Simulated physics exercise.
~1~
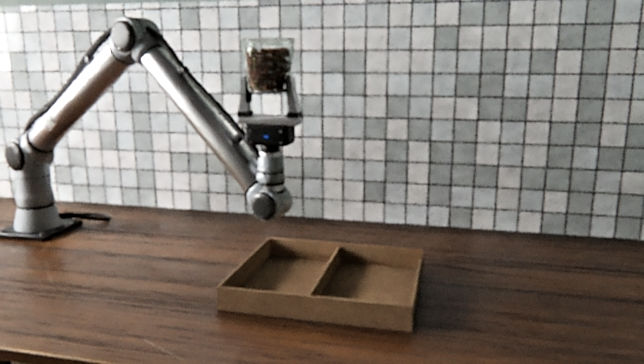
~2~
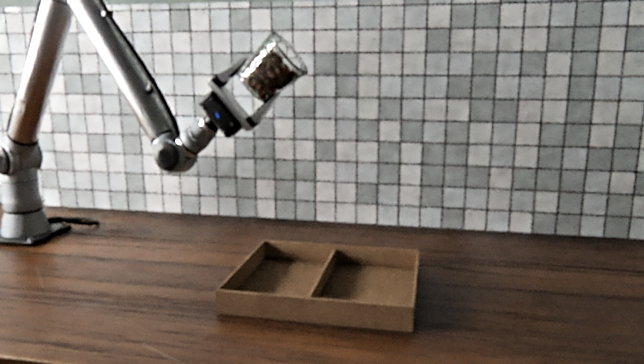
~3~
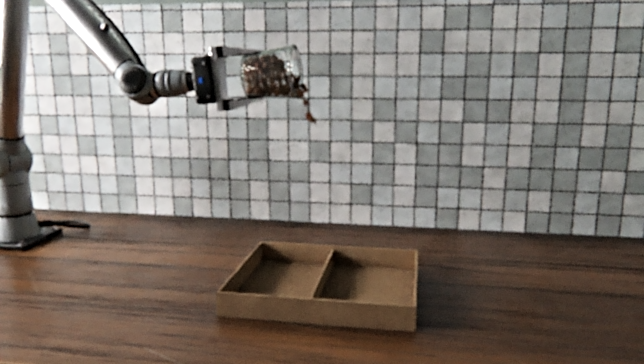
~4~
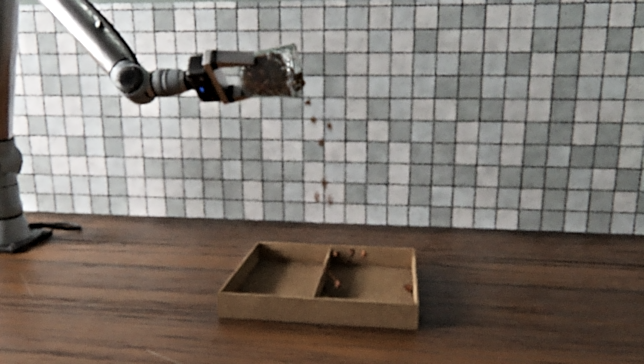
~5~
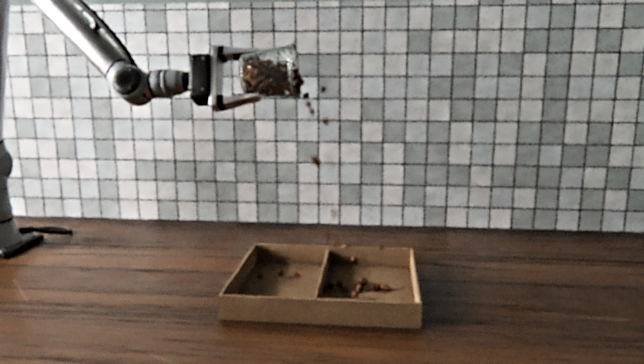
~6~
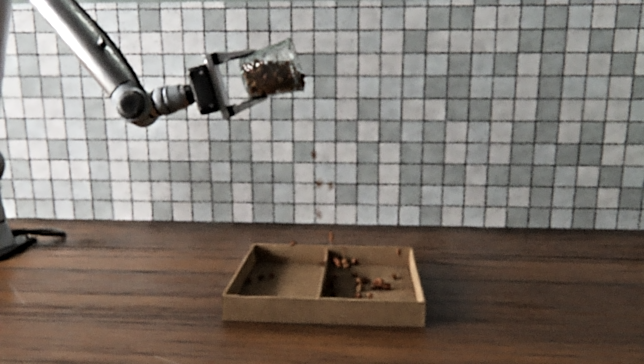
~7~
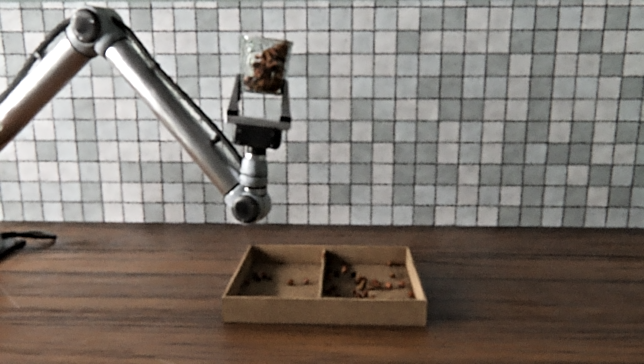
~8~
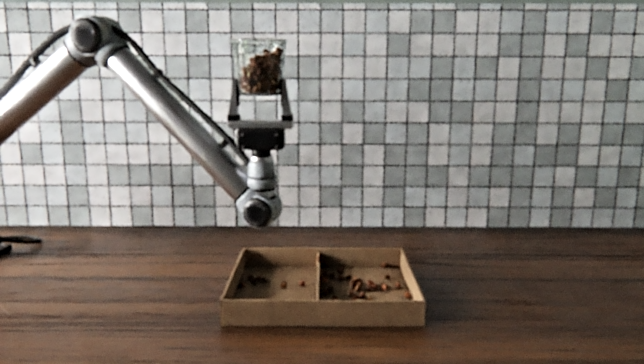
Robot arm tipping a clear cup of brown pellets over a divided tray, scattering some mostly into the right compartment, then righting it still partly full.
